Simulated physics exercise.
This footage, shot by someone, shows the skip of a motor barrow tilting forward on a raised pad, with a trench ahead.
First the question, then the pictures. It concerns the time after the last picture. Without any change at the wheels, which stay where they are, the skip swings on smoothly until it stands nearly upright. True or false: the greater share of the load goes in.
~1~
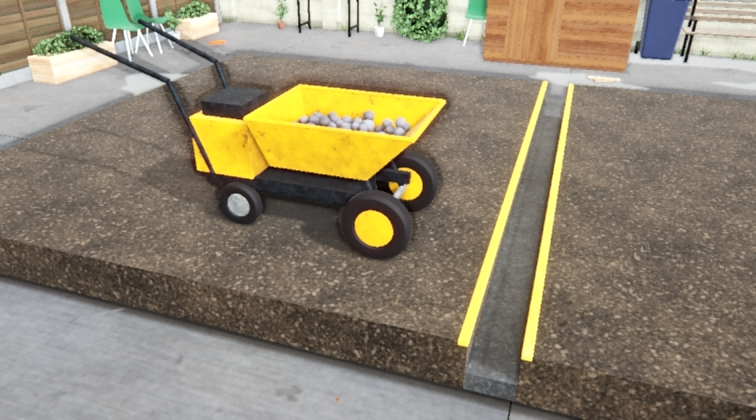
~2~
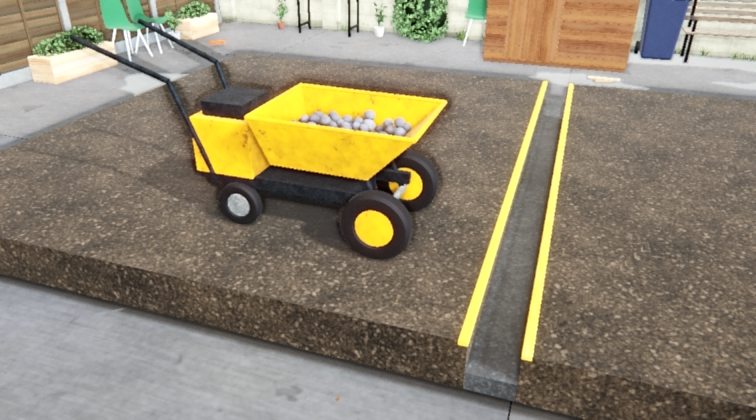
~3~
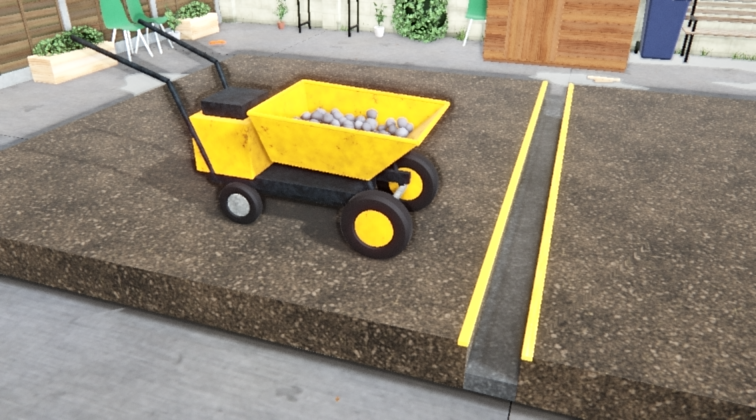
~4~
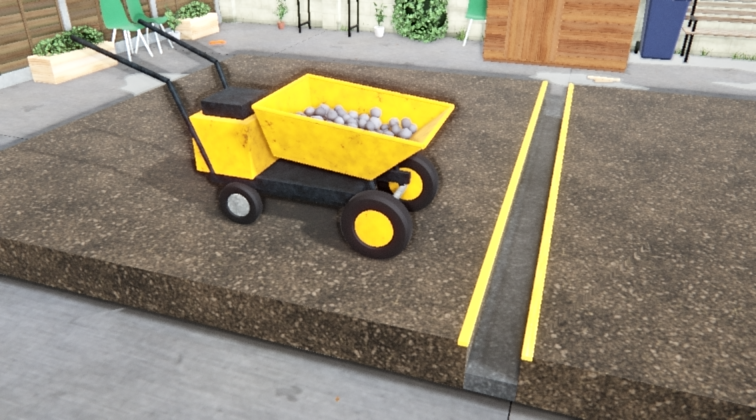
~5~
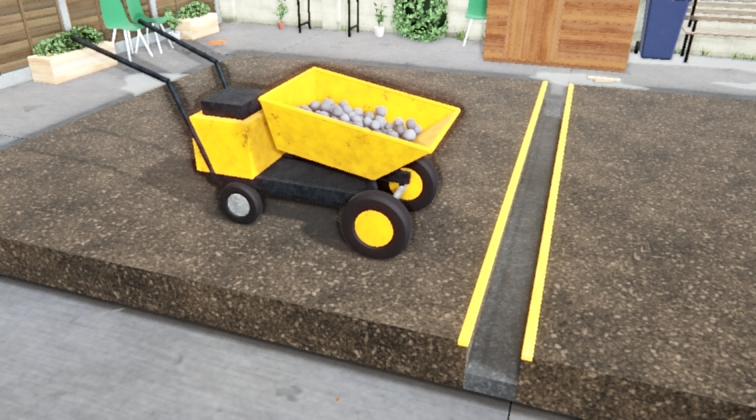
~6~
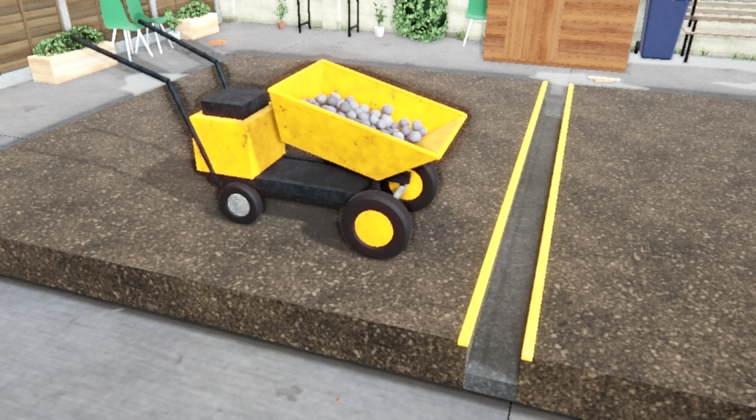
True.
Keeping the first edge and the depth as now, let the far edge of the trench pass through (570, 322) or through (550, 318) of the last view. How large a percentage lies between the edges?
The first try gives 100 percent, then the second gives 100 percent.
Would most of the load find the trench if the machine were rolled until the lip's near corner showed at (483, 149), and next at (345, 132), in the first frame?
At the first place under half, at the second below a half.
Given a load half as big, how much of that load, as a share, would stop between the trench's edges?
About 100 per cent.
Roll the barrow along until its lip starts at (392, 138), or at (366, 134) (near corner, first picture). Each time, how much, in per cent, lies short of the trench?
First spot 20 per cent, second spot 40 per cent.
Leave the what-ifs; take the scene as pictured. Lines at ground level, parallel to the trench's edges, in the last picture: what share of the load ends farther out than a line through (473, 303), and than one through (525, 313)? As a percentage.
Around 100 in a hundred for the first, 10 in a hundred for the second.
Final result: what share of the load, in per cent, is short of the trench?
About 0 %.
Soon after the last picture, skip tipped steeply; all in the skip.
A little later, skip tipped right over; about half in the skip; a stray few short of the trench; about half in or heaped over the trench; a stray few falling.
Later still, skip tipped right over; a stray few short of the trench; most in or heaped over the trench; a small part beyond it.
At rest, skip tipped right over; a stray few short of the trench; most in or heaped over the trench; a small part beyond it.
